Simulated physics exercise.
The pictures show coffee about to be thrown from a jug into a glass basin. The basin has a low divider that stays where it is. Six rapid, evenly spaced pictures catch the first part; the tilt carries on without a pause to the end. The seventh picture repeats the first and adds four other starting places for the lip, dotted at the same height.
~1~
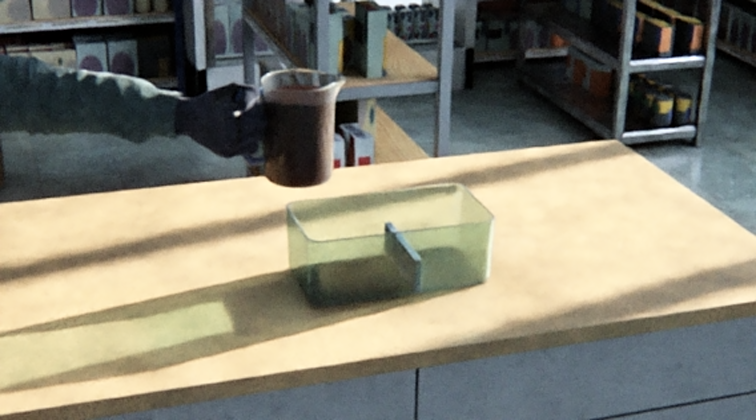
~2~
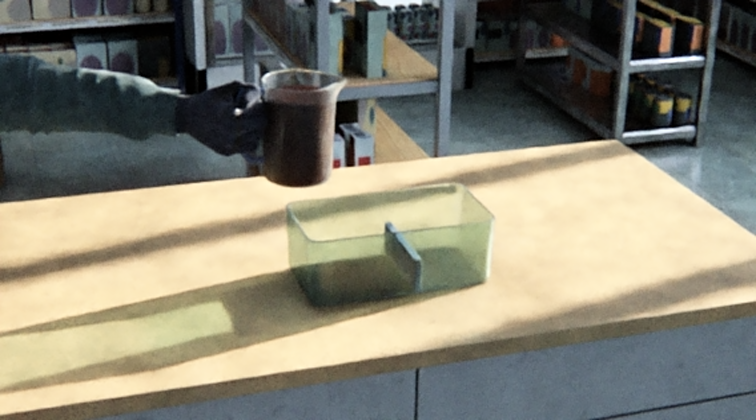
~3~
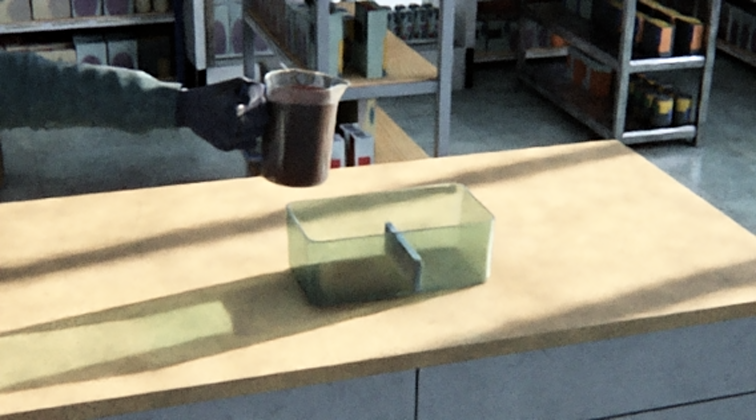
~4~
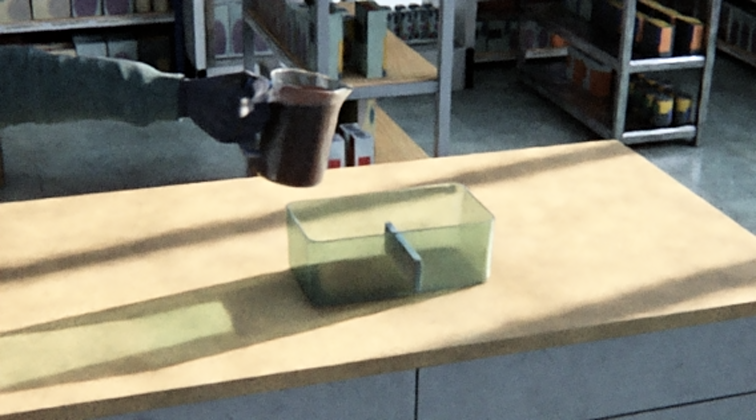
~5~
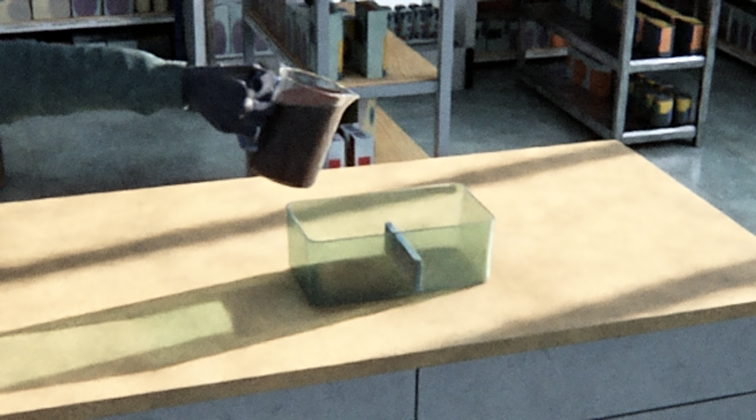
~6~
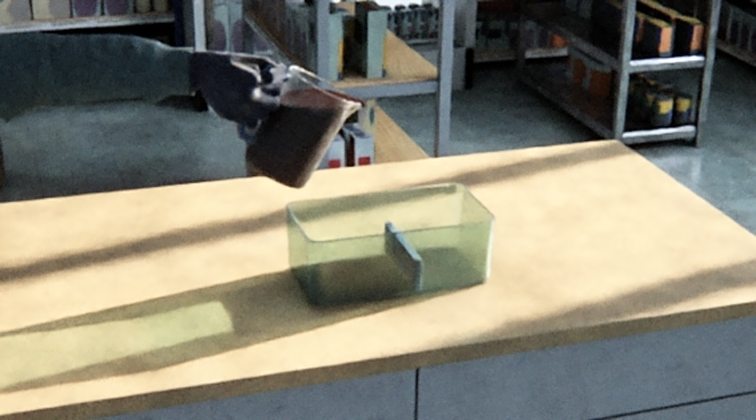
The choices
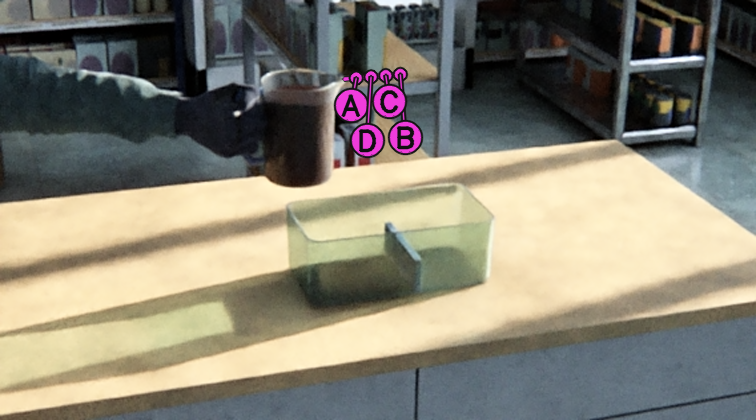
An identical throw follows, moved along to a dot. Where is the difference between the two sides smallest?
Dot A.
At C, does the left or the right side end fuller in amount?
The right side.
In magenta, A at (356, 78); B at (400, 74); C at (385, 75); D at (371, 76).
If A is chosen, about 44 % ends left of the wall and 55 % right of it.
If B is chosen, about 21 % ends left of the wall and 74 % right of it; 6 % is lost outside.
If C is chosen, about 6 % ends left of the wall and 91 % right of it.
If D is chosen, about 19 % ends left of the wall and 79 % right of it.
